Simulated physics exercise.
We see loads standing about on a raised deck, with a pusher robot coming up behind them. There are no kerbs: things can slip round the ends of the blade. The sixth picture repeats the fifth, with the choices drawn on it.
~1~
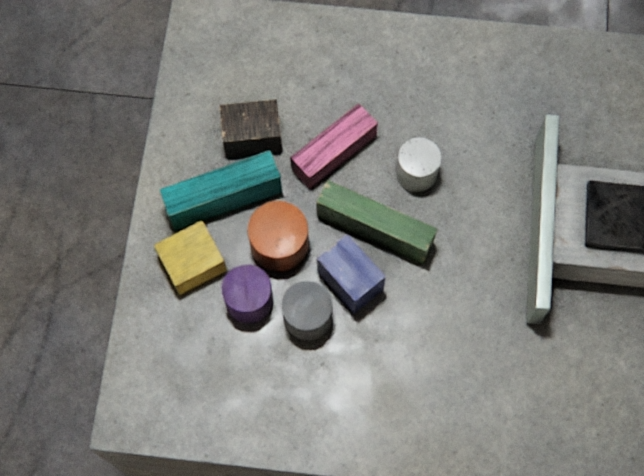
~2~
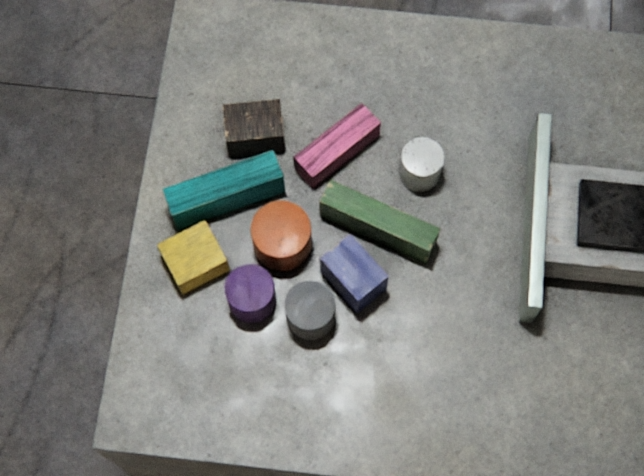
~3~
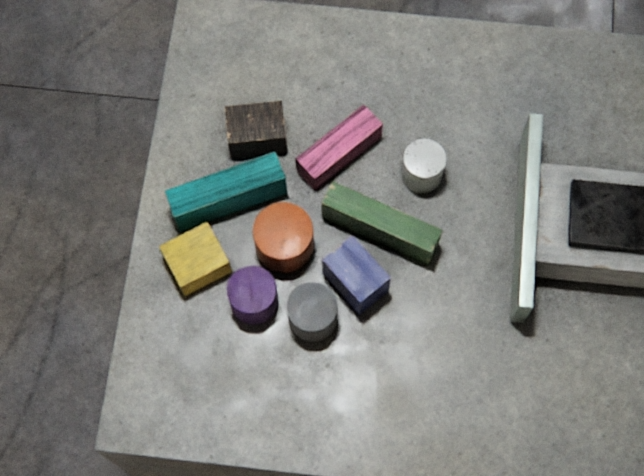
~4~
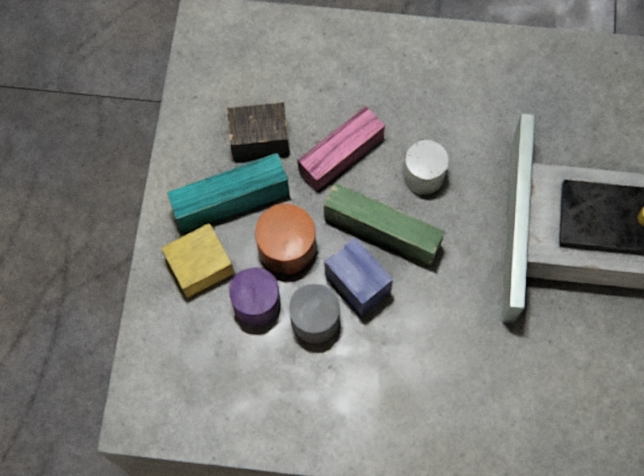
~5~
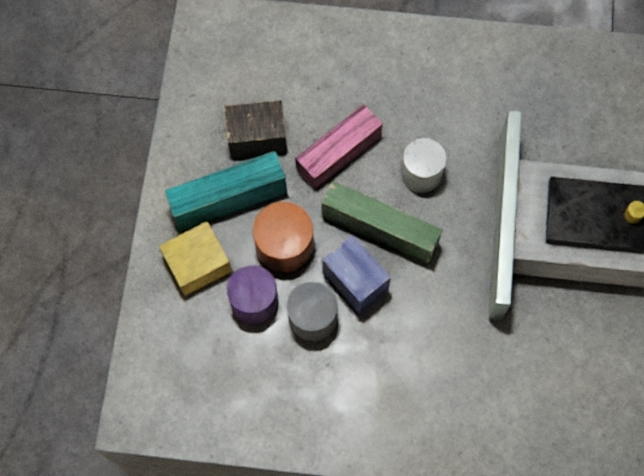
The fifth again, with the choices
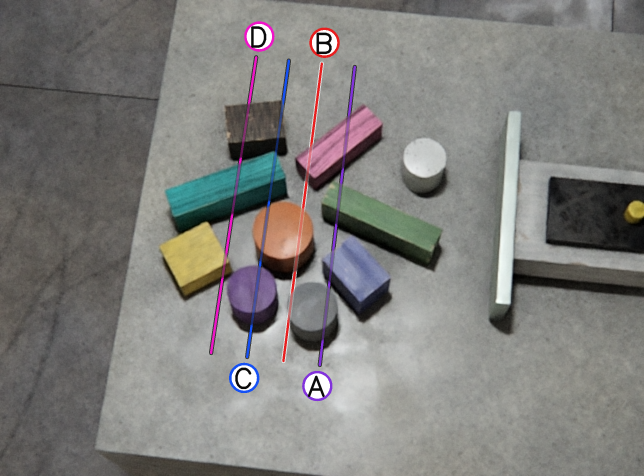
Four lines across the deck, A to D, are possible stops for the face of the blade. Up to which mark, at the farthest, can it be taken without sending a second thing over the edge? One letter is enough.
At D, and not beyond.
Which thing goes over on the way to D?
It is the turquoise stick.
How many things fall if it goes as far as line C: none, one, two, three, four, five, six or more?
In all, none.
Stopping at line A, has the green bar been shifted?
Yes.
On the marked copy, A at (338, 208); B at (304, 205); C at (269, 201); D at (235, 198).
Taking D. A third of the way, robot (490, 203); white canister (384, 163); green bar (340, 215).
Two thirds of the way, robot (390, 192); turquoise stick (190, 177); black crate (234, 109).
When it is over, robot (314, 185); turquoise stick over the edge; yellow crate (150, 271); one fallen.
As for the rest, A is within the limit but short; B is within the limit but short; C is within the limit but short.
